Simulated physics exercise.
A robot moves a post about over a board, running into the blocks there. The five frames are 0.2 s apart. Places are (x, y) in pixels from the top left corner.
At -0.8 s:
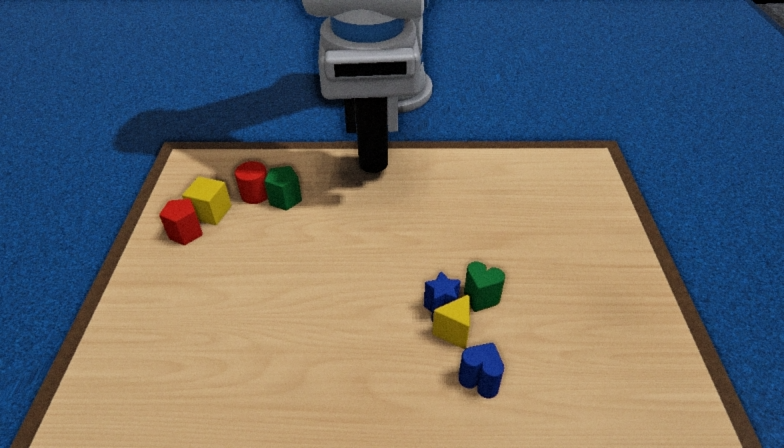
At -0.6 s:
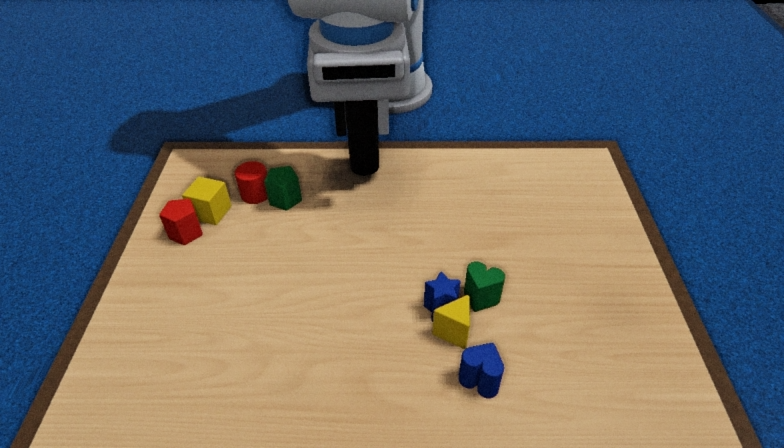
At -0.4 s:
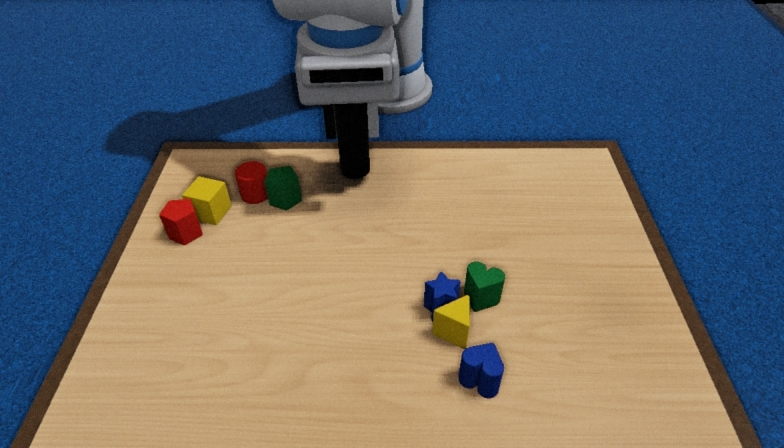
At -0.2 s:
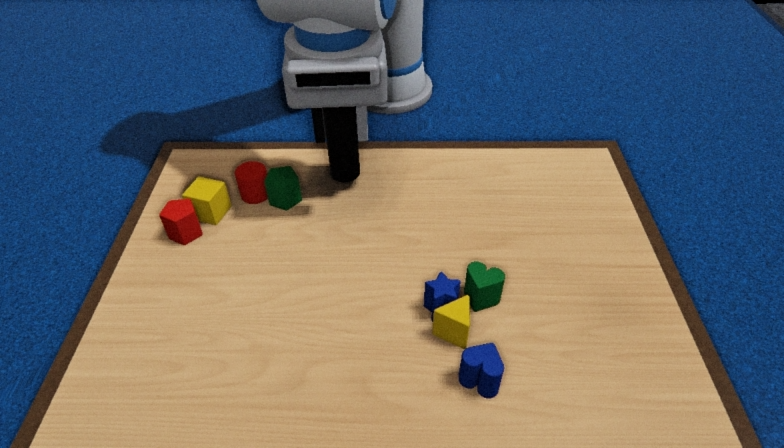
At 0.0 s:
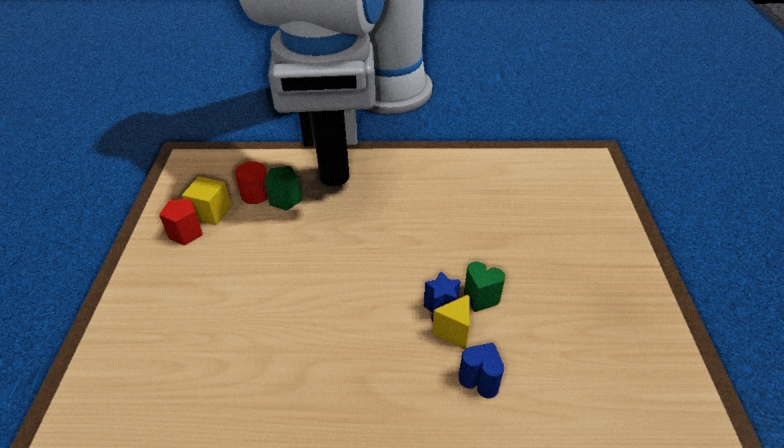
The footage shows a robot arm moving its black post slowly left along the far edge of a wooden board, nearing a green block in a cluster of red, yellow and green blocks, while all the blocks stay still.
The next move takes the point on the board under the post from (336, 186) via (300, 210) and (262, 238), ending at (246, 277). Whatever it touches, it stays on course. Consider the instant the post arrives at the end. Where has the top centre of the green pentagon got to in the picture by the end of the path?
Its top middle: (256, 185).
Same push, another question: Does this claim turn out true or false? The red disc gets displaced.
True
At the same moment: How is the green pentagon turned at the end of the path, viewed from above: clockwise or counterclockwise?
Seen from overhead, it turns clockwise.
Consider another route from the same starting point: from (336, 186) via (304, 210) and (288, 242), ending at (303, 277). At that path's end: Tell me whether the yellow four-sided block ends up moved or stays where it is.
It barely shifts, if at all.
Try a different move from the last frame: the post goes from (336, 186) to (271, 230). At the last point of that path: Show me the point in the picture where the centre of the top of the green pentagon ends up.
The centre of its top will be at (257, 184).
What follows on the original path. One third of the way, post (298, 202); red disc (245, 168); green pentagon (267, 179), turned 45° clockwise.
Two thirds of the way, post (259, 229); red disc (243, 167); green pentagon (256, 185), turned 80° clockwise.
At the end, post (243, 268); yellow four-sided block in place; red disc (243, 167); green pentagon (256, 185), turned 80° clockwise.
